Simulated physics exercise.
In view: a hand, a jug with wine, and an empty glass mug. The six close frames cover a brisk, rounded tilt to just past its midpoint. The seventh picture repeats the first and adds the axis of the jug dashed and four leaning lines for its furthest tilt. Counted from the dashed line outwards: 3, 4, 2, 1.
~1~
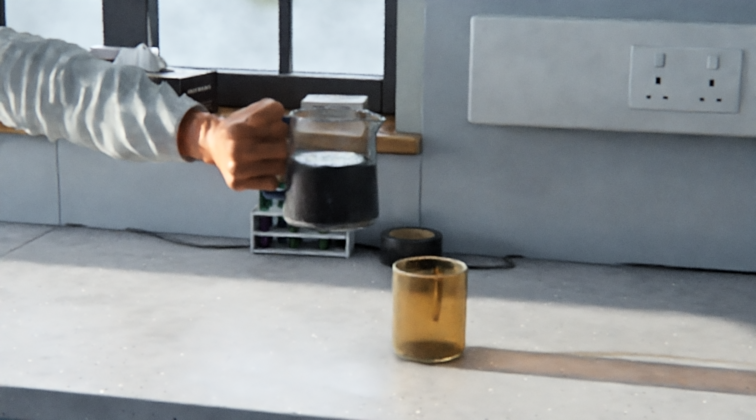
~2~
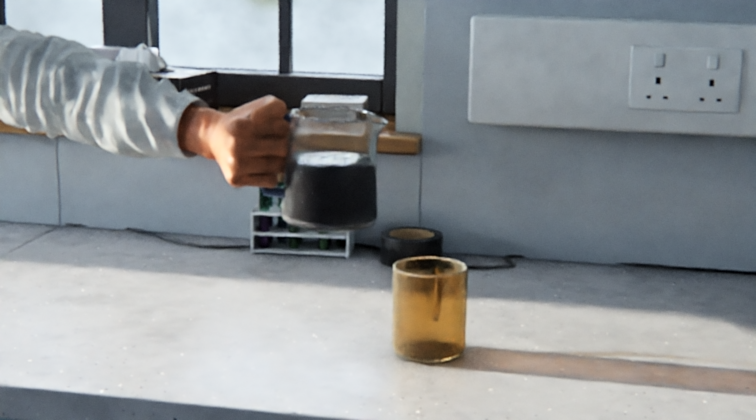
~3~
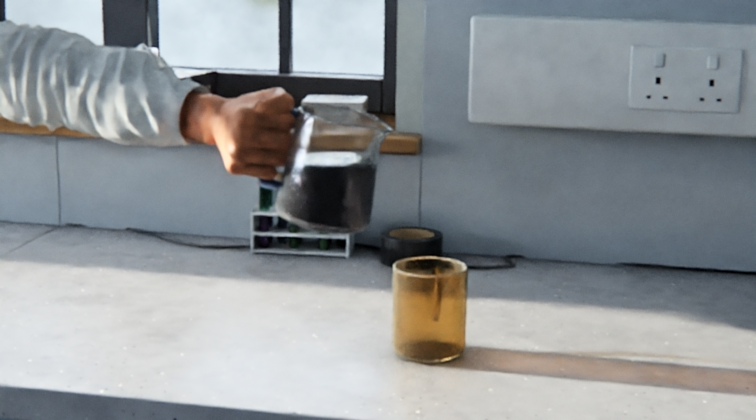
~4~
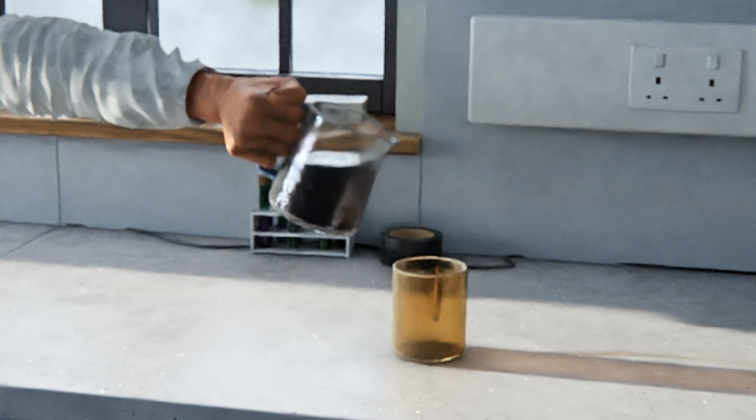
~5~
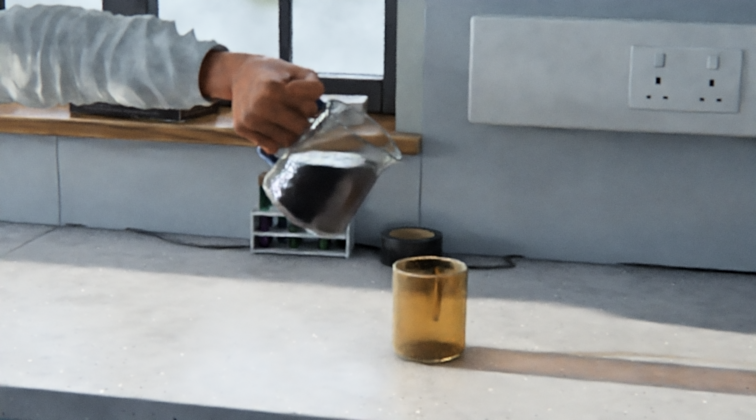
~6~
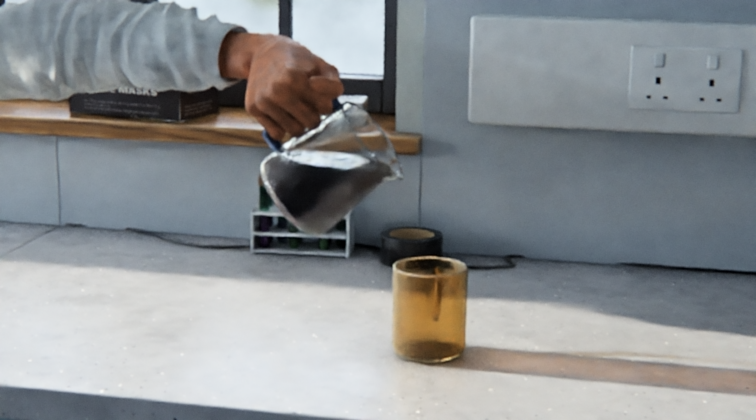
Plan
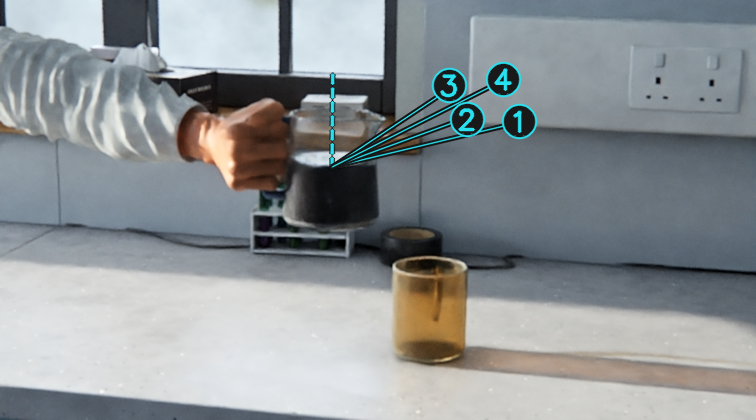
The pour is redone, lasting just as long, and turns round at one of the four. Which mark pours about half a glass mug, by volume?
1 works best here.
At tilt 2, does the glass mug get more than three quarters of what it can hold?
No.
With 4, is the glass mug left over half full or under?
Under half.
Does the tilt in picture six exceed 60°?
No.
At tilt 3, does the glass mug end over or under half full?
Under half.
On the marked copy, 1 at (503, 126); 2 at (450, 123); 3 at (437, 97); 4 at (488, 87).
For tilt 1, the glass mug ends with about 51 % of what it can hold.
For tilt 2, the glass mug ends with about 36 % of what it can hold.
For tilt 3, the glass mug ends with about 10 % of what it can hold.
For tilt 4, the glass mug ends with about 22 % of what it can hold.
